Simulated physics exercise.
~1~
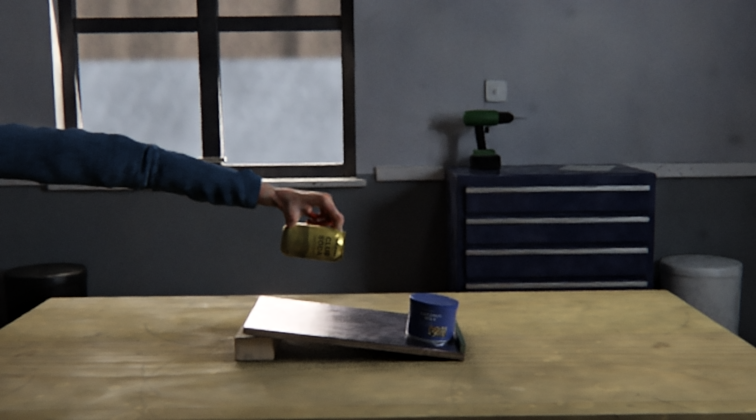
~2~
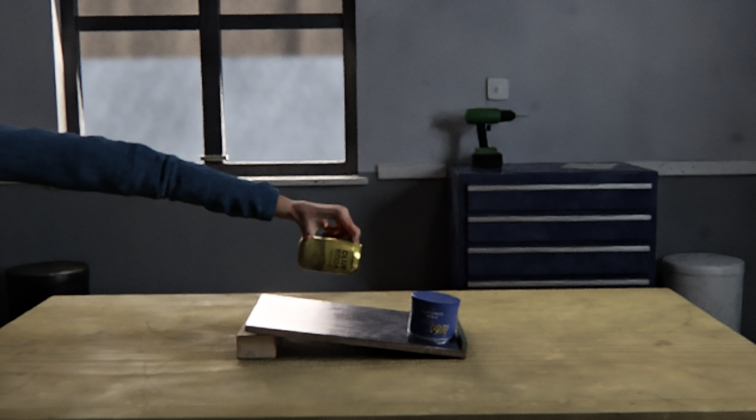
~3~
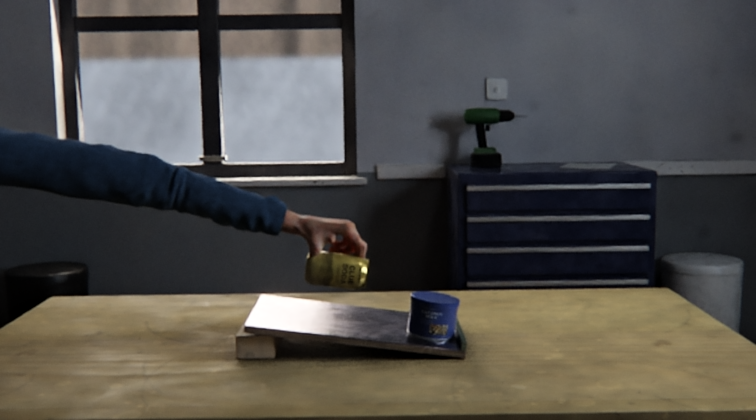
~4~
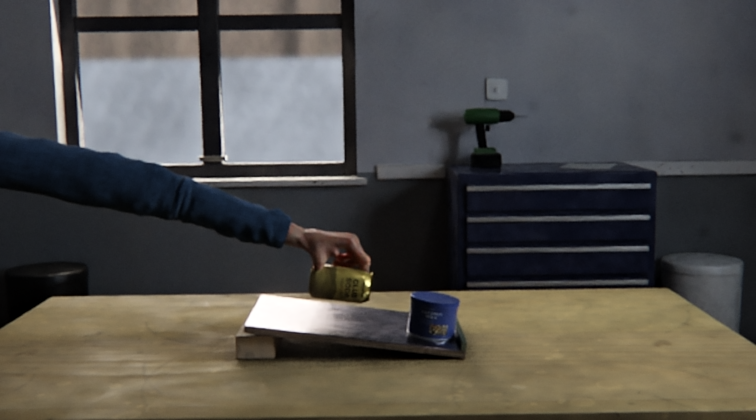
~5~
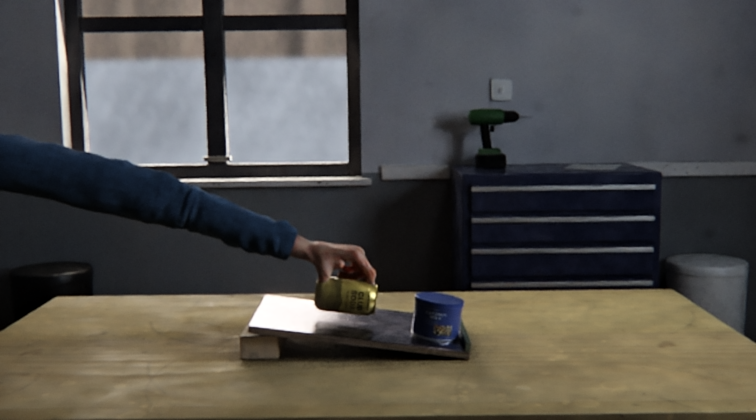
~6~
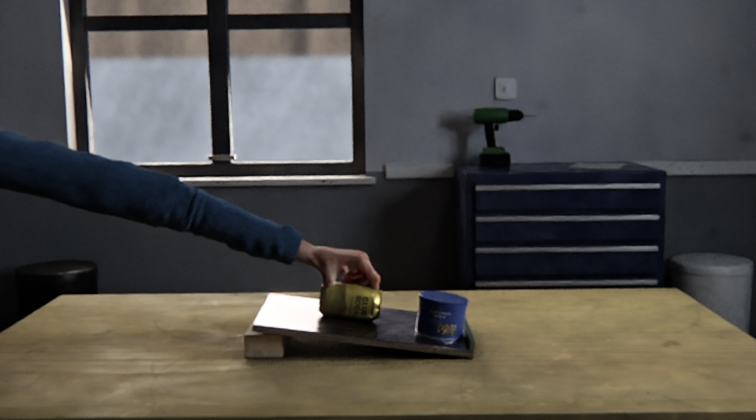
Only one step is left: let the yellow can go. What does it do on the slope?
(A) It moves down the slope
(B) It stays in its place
The answer is B.
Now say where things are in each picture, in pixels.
On its way; yellow can (313, 243); blue tub (432, 318), in the first frame.
On its way; yellow can (330, 256); blue tub (434, 316), in the second frame.
On its way; yellow can (337, 271); blue tub (433, 316), in the third frame.
On its way; yellow can (340, 284); blue tub (433, 316), in the fourth frame.
On its way; yellow can (346, 296); blue tub (437, 317), in the fifth frame.
Set down, still held; yellow can (350, 302); blue tub (442, 315), in the sixth frame.
Then, 0.30 s on from there, no change.
Then, 0.70 s on from there, yellow can resting near (350, 302).
In the end, both unmoved. At the end, from the last picture's camera, yellow can near (350, 302). The yellow can keeps its place.
